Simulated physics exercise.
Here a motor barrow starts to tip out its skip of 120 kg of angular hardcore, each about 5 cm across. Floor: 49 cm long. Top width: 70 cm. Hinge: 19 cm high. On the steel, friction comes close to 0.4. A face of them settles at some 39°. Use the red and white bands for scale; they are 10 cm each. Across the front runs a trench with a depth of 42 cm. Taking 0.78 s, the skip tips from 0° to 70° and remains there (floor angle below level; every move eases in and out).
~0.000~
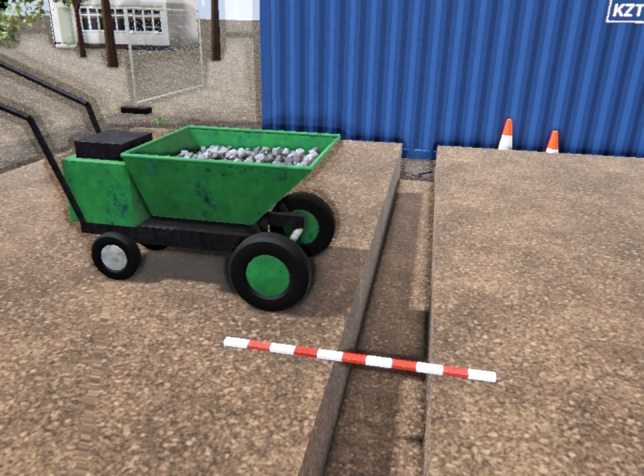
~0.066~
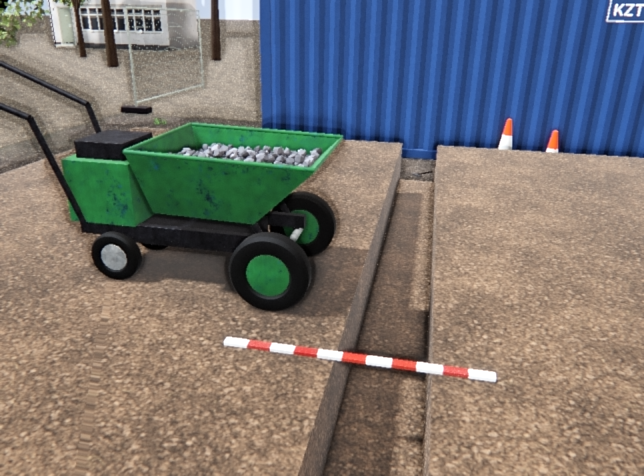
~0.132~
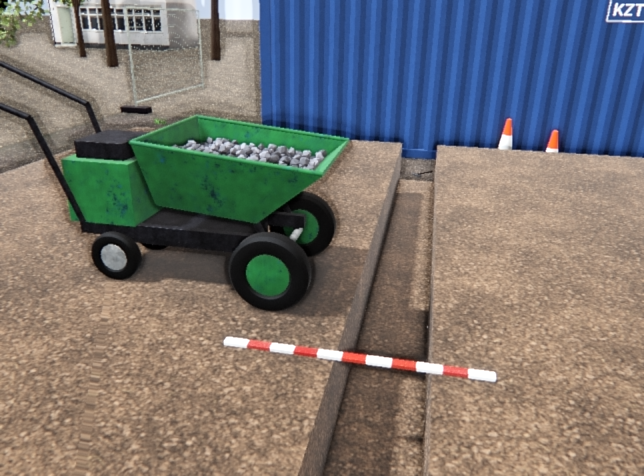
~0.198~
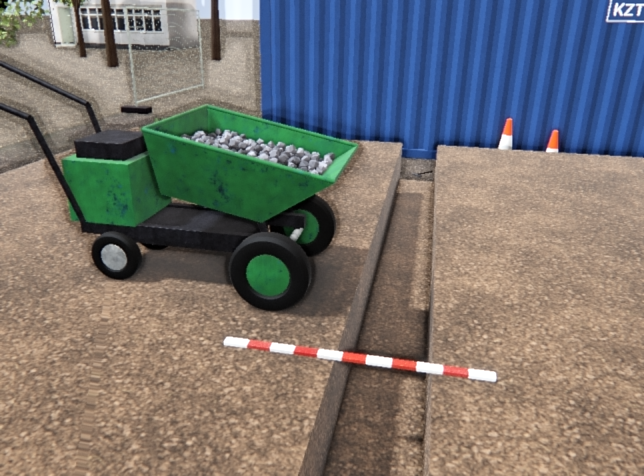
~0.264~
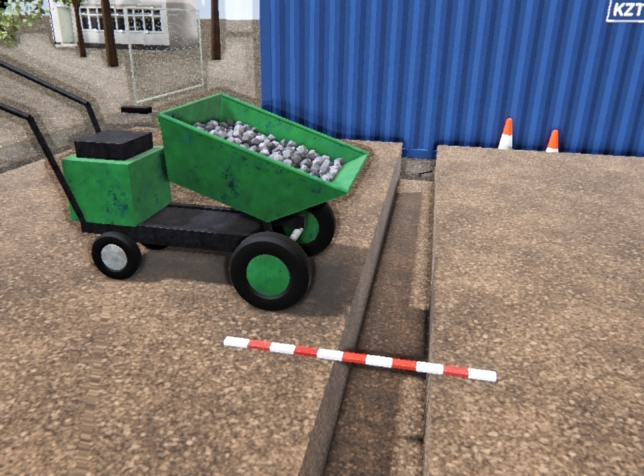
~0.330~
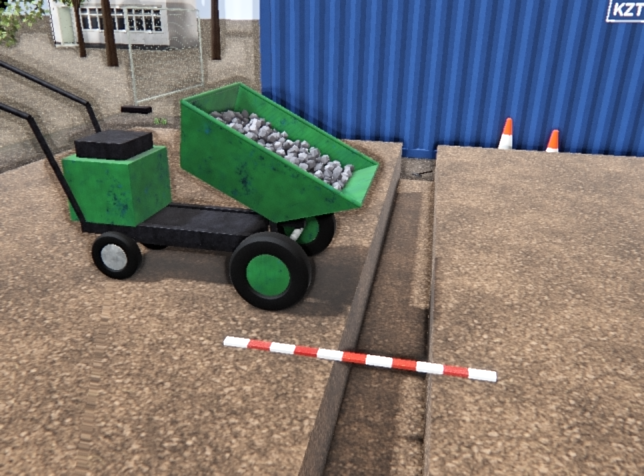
At first, a green motor barrow with a skip full of grey stones stands level beside a narrow trench, a red-and-white striped pole lying across the front. The skip then slowly tilts, its back rising clear of the chassis, until it slopes steeply down to the right, still holding the stones.
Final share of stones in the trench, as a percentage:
65 per cent.
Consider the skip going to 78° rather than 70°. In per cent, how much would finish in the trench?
Roughly 70% would end there.
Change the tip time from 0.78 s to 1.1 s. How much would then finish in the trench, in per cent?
That would give about 75 percent.
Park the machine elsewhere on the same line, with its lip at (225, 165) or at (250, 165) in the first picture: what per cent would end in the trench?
The first gives about 70 percent and the second about 100 percent.
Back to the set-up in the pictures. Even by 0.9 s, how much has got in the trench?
Roughly 15% by that time.
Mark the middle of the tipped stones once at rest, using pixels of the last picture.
I'd point to around (418, 345).
After 0.6 s the floor is at 59°; 100 % in the skip; the foremost stones are at (378, 234).
After 0.9 s the floor is at 70°; 80 % in the skip, 17 % in the trench, 3 % past the trench; the foremost stones are at (448, 290).
After 1.2 s the floor is at 70°; 24 % in the skip, 41 % in the trench, 35 % past the trench; the foremost stones are at (571, 311).
After 3.2 s the floor is at 70°; 0 % in the skip, 65 % in the trench, 35 % past the trench; the foremost stones are at (625, 315).
